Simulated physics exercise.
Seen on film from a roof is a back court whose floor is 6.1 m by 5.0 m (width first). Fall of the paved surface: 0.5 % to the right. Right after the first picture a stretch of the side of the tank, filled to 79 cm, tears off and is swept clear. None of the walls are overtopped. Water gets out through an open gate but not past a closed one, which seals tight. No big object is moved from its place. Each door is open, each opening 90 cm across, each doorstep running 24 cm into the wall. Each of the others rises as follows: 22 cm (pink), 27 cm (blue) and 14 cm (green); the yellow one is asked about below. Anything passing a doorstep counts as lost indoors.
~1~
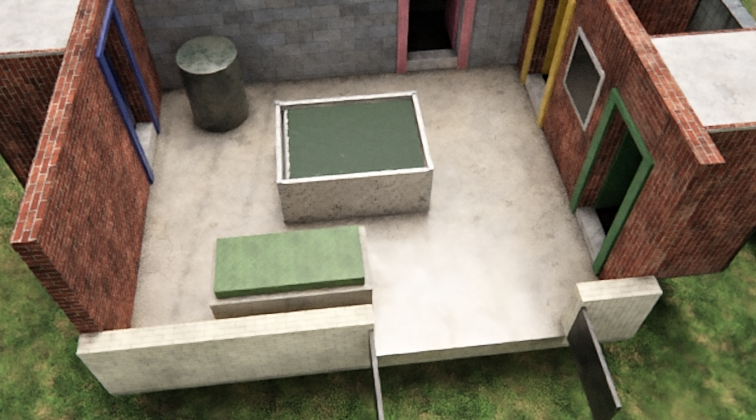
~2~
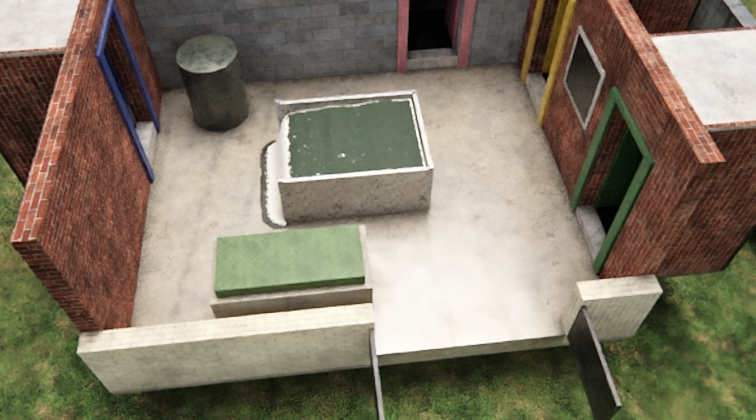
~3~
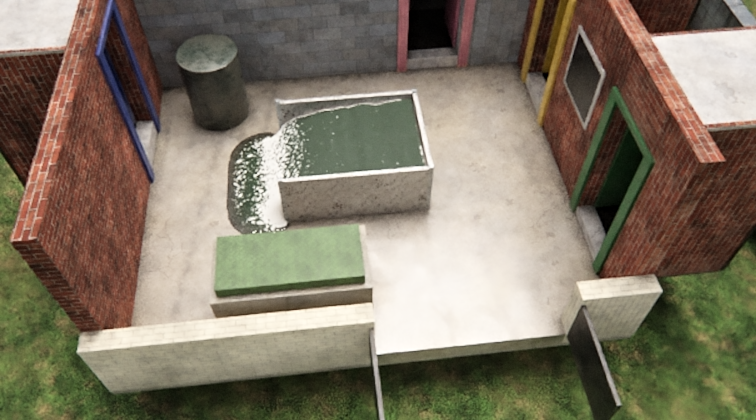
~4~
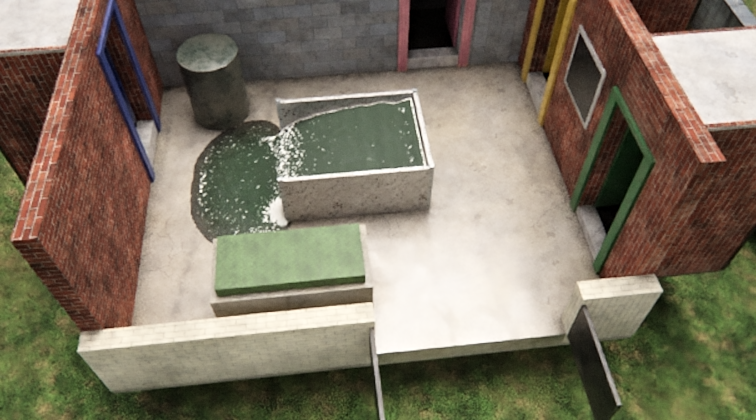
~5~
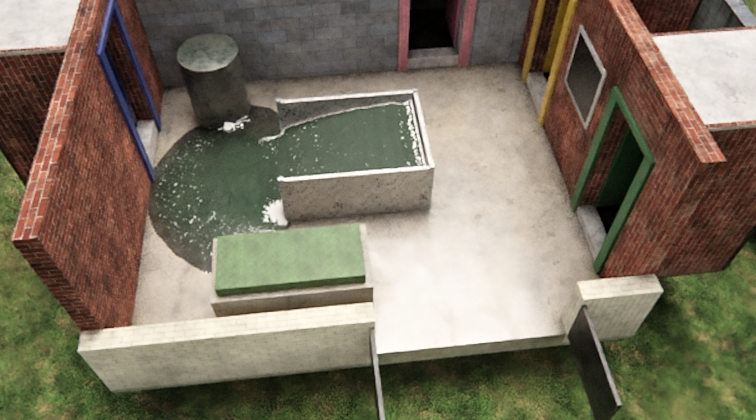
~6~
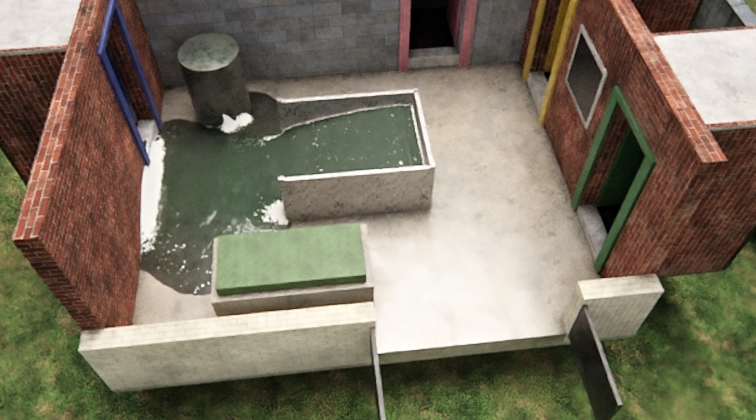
A paved back court with brick side walls and a grey block rear wall is seen from a roof. A pale tank of dark green water stands near the middle, with a grey-green drum behind it to the left, a green-topped block in front, and blue, pink, yellow and green doorways around. The tank's left side opens and foaming water pours out, spreading leftward around the drum's base to the left wall, while the tank's level drops and the camera stays still.
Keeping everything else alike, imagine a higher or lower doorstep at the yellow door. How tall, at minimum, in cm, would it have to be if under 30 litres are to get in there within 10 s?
It would need to be about 8.5 cm tall.
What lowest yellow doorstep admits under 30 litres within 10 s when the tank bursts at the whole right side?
About 23 cm.
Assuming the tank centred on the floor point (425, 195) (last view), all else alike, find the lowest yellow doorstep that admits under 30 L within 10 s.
At least some 12.5 centimetres tall.
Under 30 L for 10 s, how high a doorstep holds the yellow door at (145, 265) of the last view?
Close to 21 cm at the least.
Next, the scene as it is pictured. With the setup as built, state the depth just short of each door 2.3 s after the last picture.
In cm: Pink 0, blue 23, yellow 0, green 0.
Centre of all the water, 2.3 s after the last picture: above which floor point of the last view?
(239, 197) or so.
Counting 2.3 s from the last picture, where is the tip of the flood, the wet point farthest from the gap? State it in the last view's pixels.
Around (507, 321).
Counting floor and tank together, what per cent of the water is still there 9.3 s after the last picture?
Water still present: Approx. 88 %.
Then, 0.7 s after the last picture water covers 30 % of the floor, deepest (46 cm) near (165, 188); it has not reached the yellow door.
Then, 2.3 s after the last picture water covers 45 % of the floor, deepest (38 cm) near (174, 355); it has not reached the yellow door.
Then, 9.3 s after the last picture water covers 95 % of the floor, deepest (12 cm) near (156, 162); 8 cm at the yellow door, 0 litres in over its 22 cm doorstep.
At the yellow door as built, the water peaked near 14 cm, 3.9 s after the last picture.
With a doorstep of 7.5 cm, 48 litres would have come in within the 10 s; with 10.5 cm, 12 litres. So under 30 litres takes about 8.5 cm.
